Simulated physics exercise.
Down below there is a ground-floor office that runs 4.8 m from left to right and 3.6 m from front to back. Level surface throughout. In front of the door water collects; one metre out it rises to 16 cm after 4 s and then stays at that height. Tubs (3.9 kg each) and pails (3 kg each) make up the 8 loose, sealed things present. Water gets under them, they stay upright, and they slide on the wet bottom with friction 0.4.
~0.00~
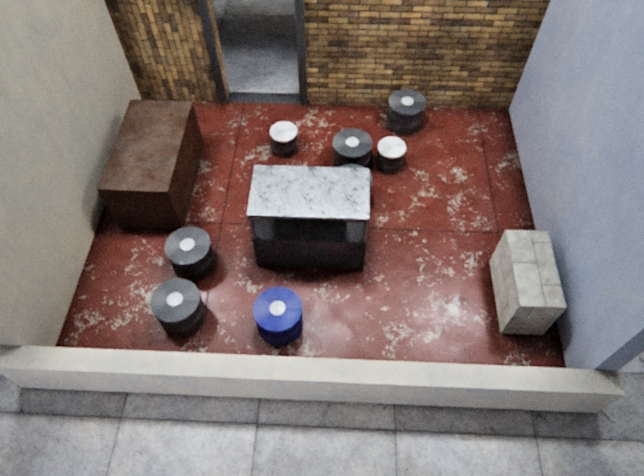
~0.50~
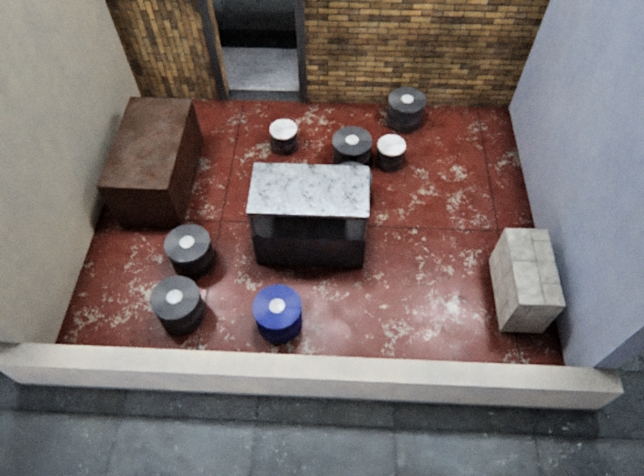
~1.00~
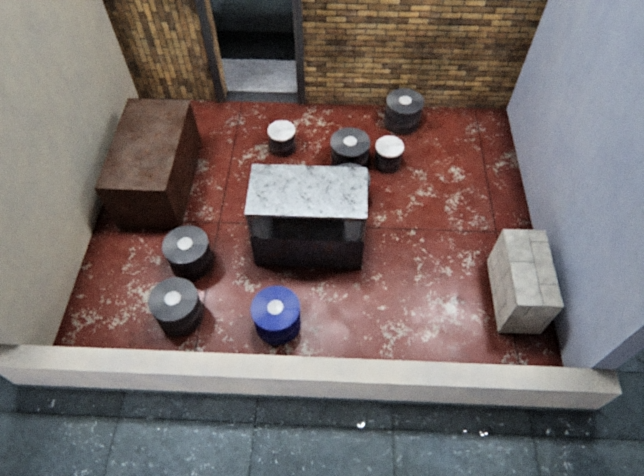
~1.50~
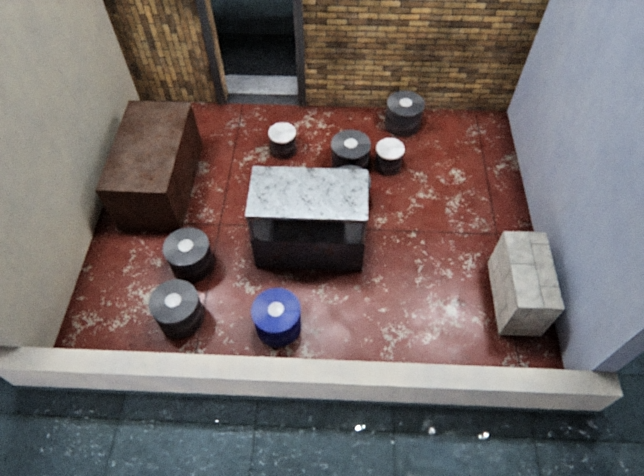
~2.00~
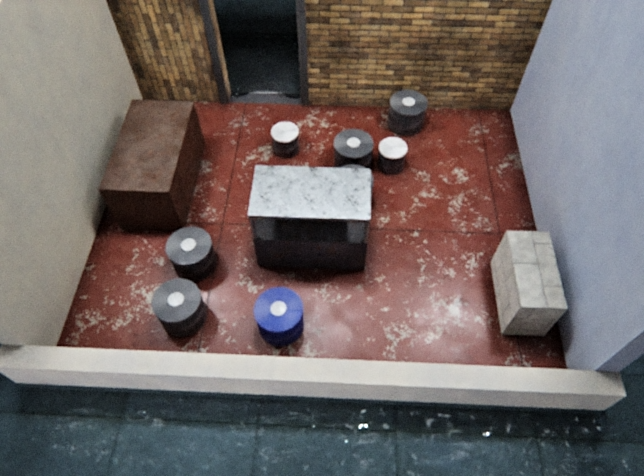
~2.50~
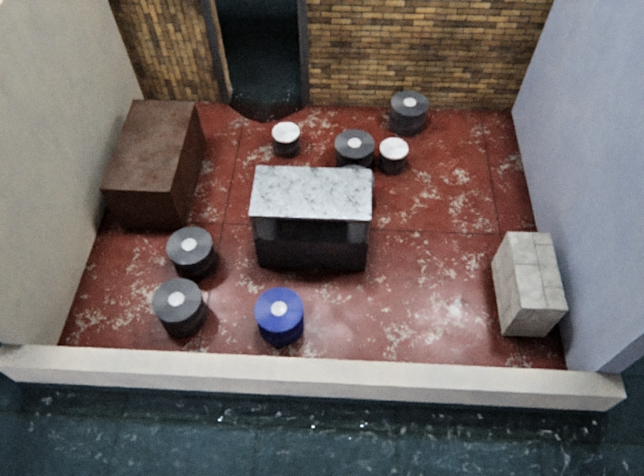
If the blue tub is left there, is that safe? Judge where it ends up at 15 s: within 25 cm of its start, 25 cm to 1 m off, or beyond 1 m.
It'll show a big shift.
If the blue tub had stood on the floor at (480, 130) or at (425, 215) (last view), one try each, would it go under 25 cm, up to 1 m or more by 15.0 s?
Goes far off, then goes far off.
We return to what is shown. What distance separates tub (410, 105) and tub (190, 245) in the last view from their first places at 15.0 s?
Respectively 100 and 100 cm.
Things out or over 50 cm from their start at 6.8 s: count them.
3.
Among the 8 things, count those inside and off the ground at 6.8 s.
The number is 3.
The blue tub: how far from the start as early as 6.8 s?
30 cm, give or take.
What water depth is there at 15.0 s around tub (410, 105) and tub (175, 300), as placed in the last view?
First roughly 5 cm, second roughly 7 cm.
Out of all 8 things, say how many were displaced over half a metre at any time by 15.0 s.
7.
After 3.5 s the blue tub is near (279, 309), 0.0 m from its start, aground; 0 afloat.
After 6.8 s the blue tub is near (308, 323), 0.3 m from its start, aground; 3 afloat.
After 11.0 s the blue tub is near (412, 262), 1.3 m from its start, afloat; 5 afloat.
After 15.0 s the blue tub is near (507, 149), 3.1 m from its start, afloat; 8 afloat.
